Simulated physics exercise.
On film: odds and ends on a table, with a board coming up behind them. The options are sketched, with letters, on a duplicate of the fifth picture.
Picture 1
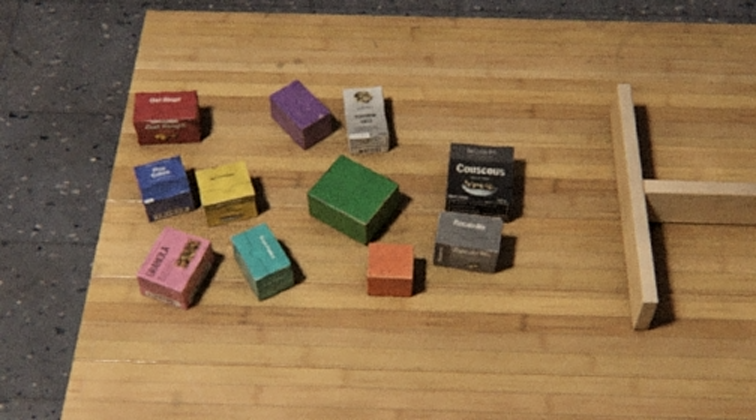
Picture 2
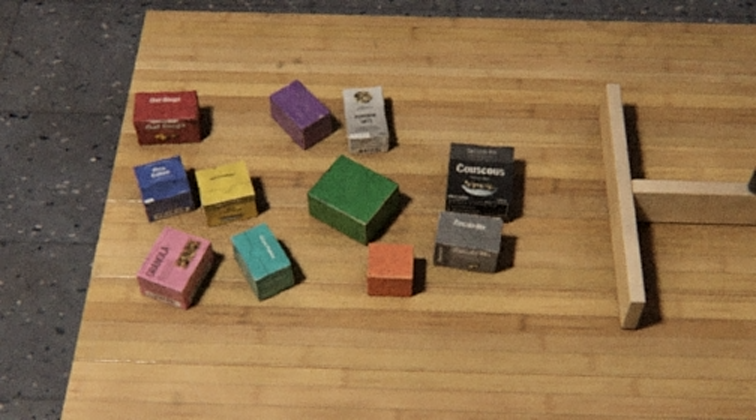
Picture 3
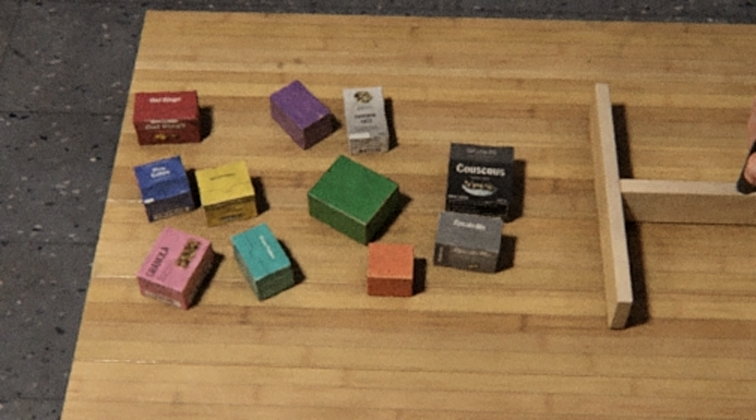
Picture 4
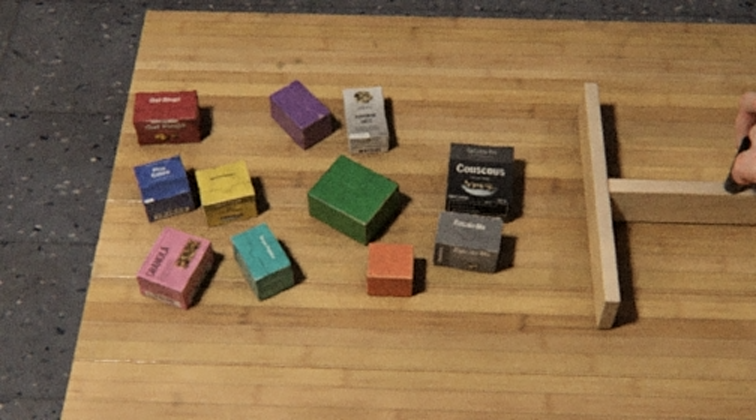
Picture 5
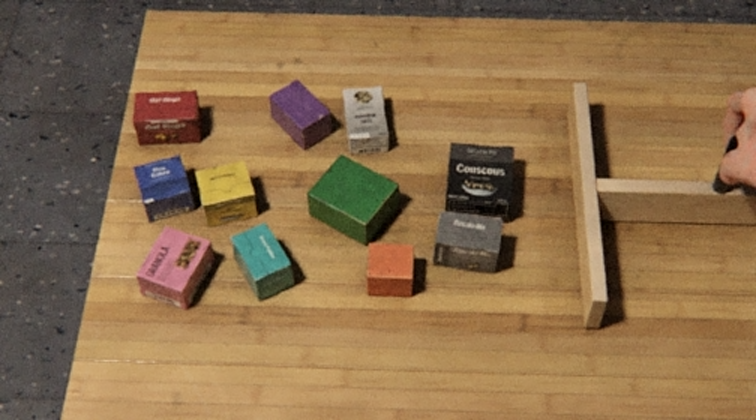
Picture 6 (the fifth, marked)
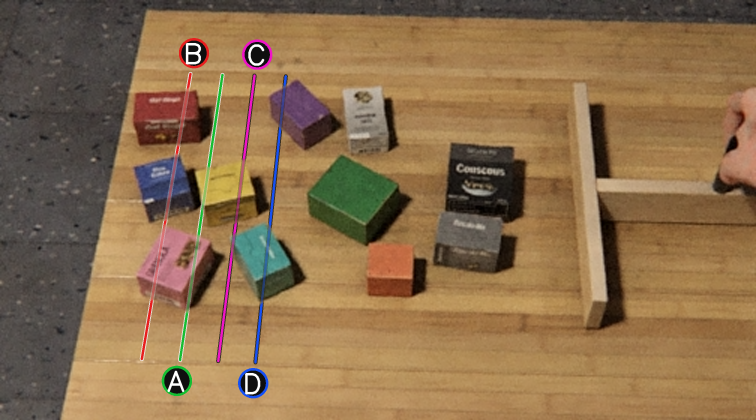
To begin with, small coloured boxes and blocks sit scattered on a wooden table, with an upright T-shaped board standing to their right. The board slides slowly left, and a hand gripping its handle comes into view at the right edge. The boxes stay still, with a gap still separating them from the board.
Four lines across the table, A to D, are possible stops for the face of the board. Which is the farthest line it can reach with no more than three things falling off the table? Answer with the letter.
Line C.
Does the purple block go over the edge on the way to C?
By then, no.
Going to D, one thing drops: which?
The blue packet.
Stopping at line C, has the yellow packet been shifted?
Yes.
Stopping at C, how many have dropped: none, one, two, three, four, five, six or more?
In all, two.
On the marked copy, A at (203, 205); B at (168, 204); C at (238, 206); D at (272, 207).
Following C. Soon after the start, board (463, 181); orange block (372, 275); grey packet (422, 243).
Later, board (336, 177); blue packet (116, 191); yellow packet (165, 202).
In the end, board (240, 175); blue packet over the edge; yellow packet over the edge; two fallen.
As for the rest, A drops five; B drops seven; D is within the limit but short.
